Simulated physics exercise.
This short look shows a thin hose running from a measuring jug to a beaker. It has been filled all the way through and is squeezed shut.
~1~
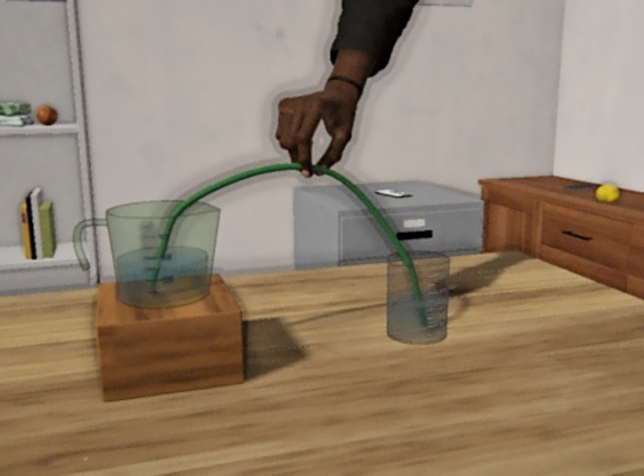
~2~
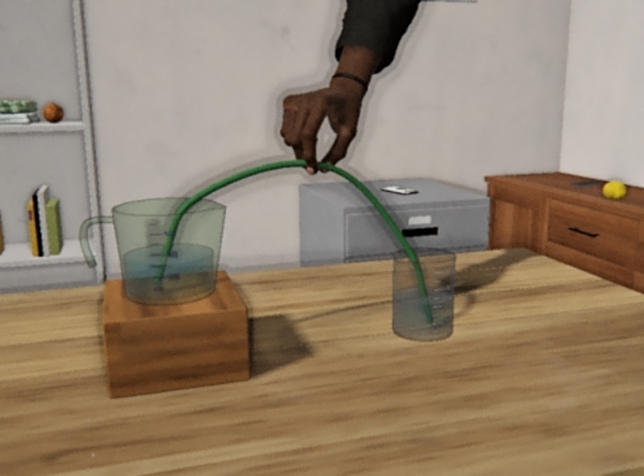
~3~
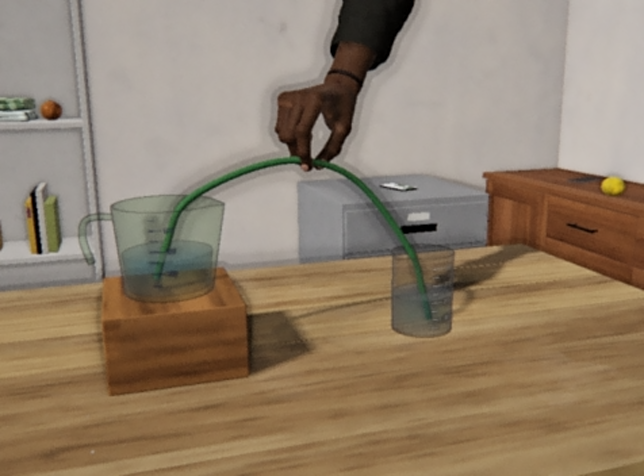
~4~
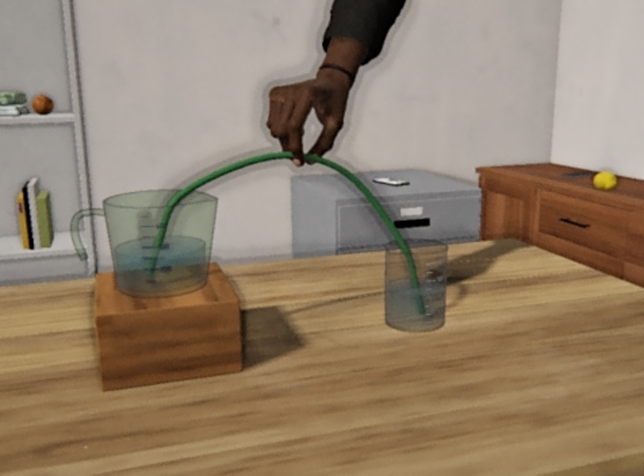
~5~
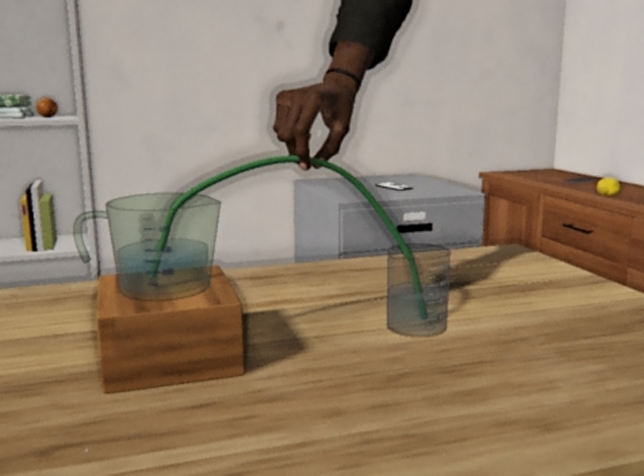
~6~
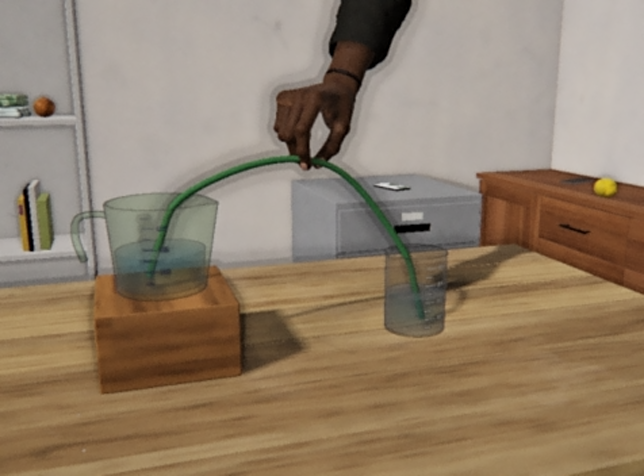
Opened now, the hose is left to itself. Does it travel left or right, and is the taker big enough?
Lab note: Water transfer direction toward right; receiving vessel contains the full volume.
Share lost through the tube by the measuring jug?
I'd put it close to 65 per cent.
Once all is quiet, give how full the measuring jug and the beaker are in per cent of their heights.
Once it settles, you'd see close to 15 and 85 per cent.
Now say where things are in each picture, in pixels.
In the first frame, the hose is pinched; measuring jug (162, 249) about a third full, up on the wooden block; beaker (418, 295) about half full, on the top itself.
The second frame shows nothing flows; measuring jug about a third full, surface at (169, 254); beaker about half full, surface at (423, 296).
The third frame shows fingers on the hose; measuring jug (167, 244) about a third full; beaker (422, 288) about half full.
The fourth frame shows still shut; measuring jug about a third full, surface at (161, 246); beaker about half full, surface at (415, 287).
In the fifth frame, the hose is pinched; measuring jug (163, 242) about a third full, up on the wooden block; beaker (418, 288) about half full, on the top itself.
The sixth frame shows nothing flows; measuring jug about a third full, surface at (161, 249); beaker about half full, surface at (415, 292).
Soon after, the measuring jug is about a third full; the beaker is about two thirds full.
Later, the measuring jug is about a quarter full; the beaker is about three quarters full.
In the end, the measuring jug is nearly empty; the beaker is nearly full.
